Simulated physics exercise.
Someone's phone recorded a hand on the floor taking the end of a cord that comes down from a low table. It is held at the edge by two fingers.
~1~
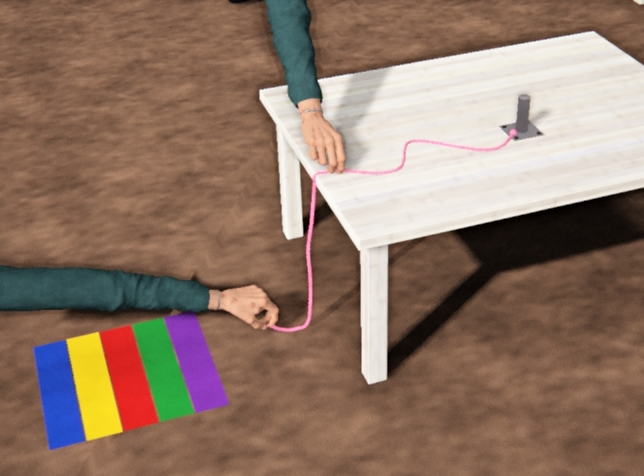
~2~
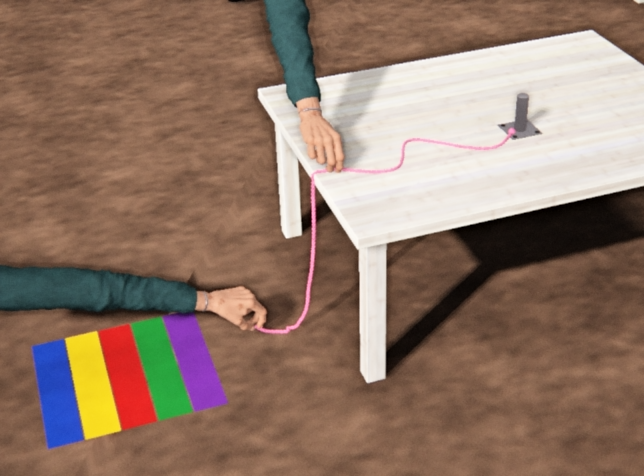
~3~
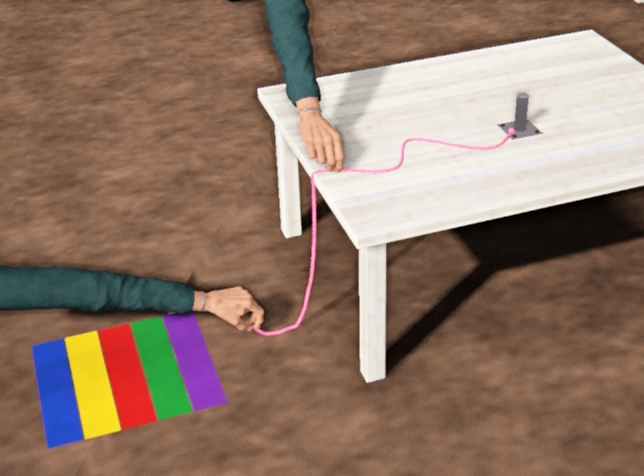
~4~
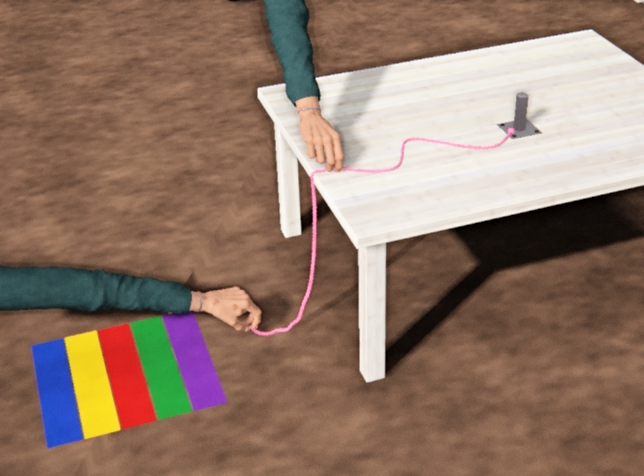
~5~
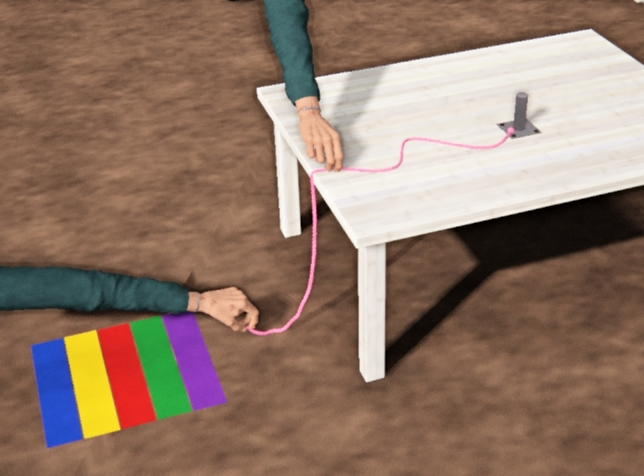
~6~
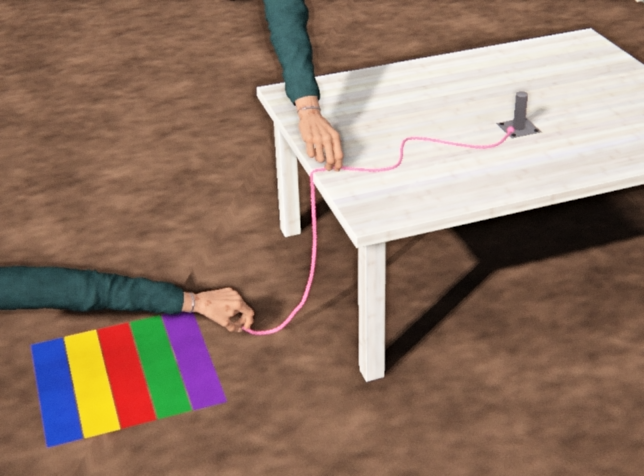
A hand near the floor draws the end of a pink cord slightly left beside a strip of coloured bands, while another hand stays on the white table, where the cord runs to a small grey post.
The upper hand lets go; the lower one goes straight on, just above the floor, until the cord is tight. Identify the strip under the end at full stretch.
Strip: Yellow.
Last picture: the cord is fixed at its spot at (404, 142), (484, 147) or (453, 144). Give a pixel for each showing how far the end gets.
First (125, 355), next (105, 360), last (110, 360).
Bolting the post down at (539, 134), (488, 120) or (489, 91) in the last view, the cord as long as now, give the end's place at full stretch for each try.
Try by try, about (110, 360), (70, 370) and (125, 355).
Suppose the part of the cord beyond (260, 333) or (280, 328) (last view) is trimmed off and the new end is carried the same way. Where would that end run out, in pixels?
It would be at (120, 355) in the first case and at (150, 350) in the second.
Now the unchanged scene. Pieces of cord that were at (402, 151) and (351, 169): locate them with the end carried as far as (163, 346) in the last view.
Approx. (373, 160); approx. (312, 189).
Early on, end near (163, 347); over green.
Midway, end near (118, 357); over red.
At the end of the slack, end near (91, 364); over yellow. The yellow one.
